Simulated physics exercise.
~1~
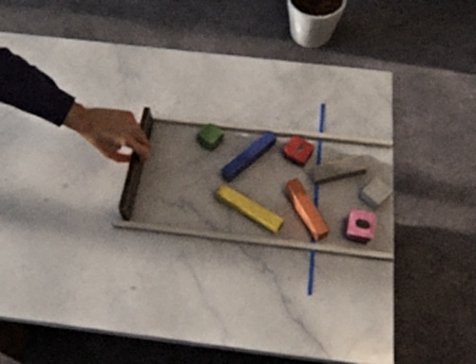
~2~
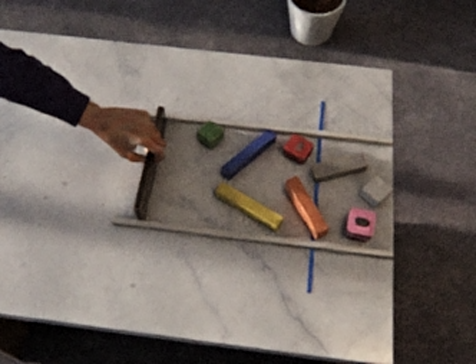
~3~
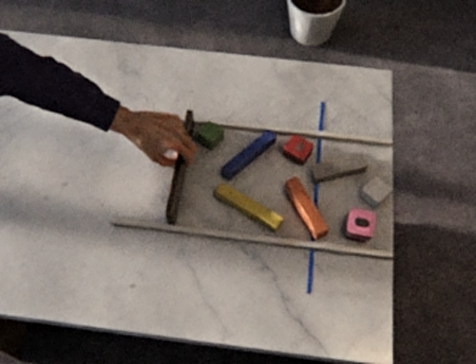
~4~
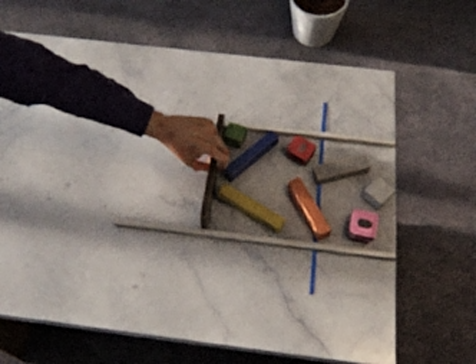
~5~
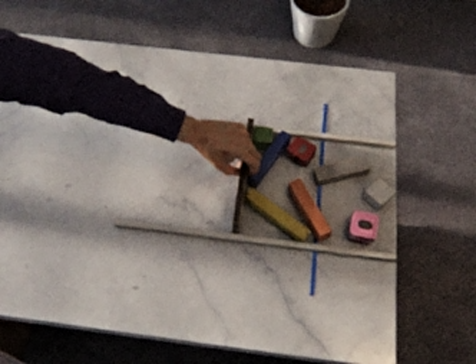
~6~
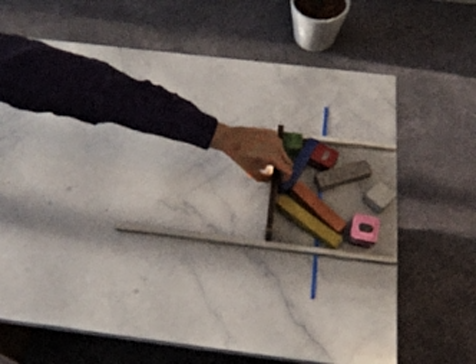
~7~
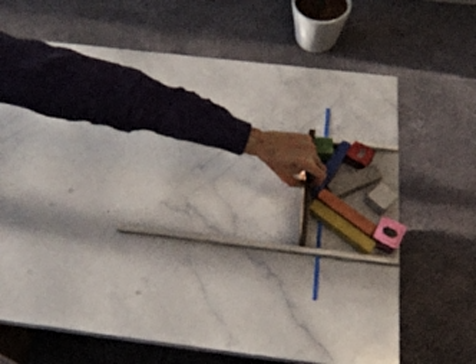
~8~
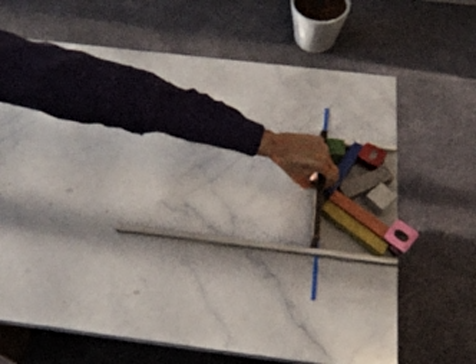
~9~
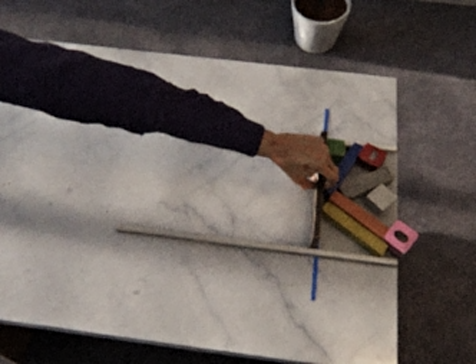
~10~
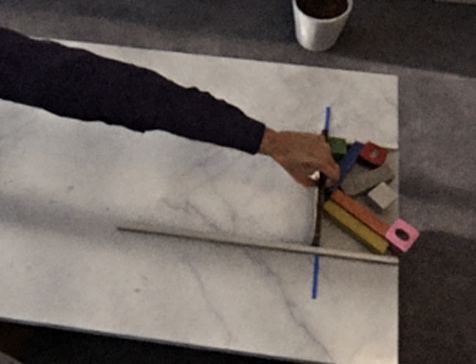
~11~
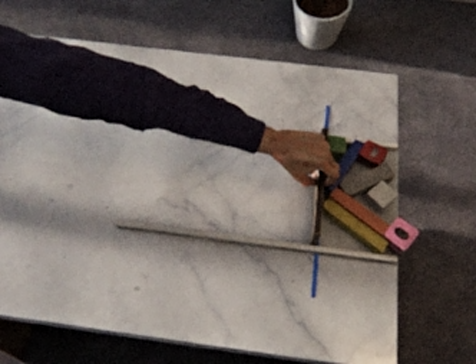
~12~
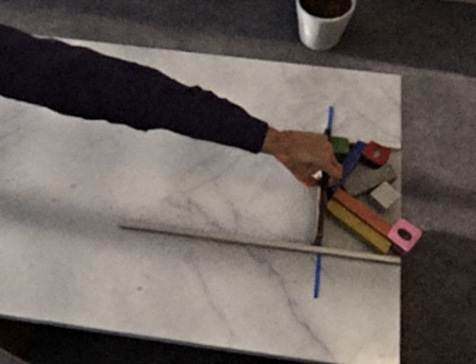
A hand slid an upright dark board rightward across a marble-topped table between two thin rails, gathering colourful blocks and sticks into a cluster, then stopped at the blue tape, with the pink block poking over the table's edge but nothing fallen.
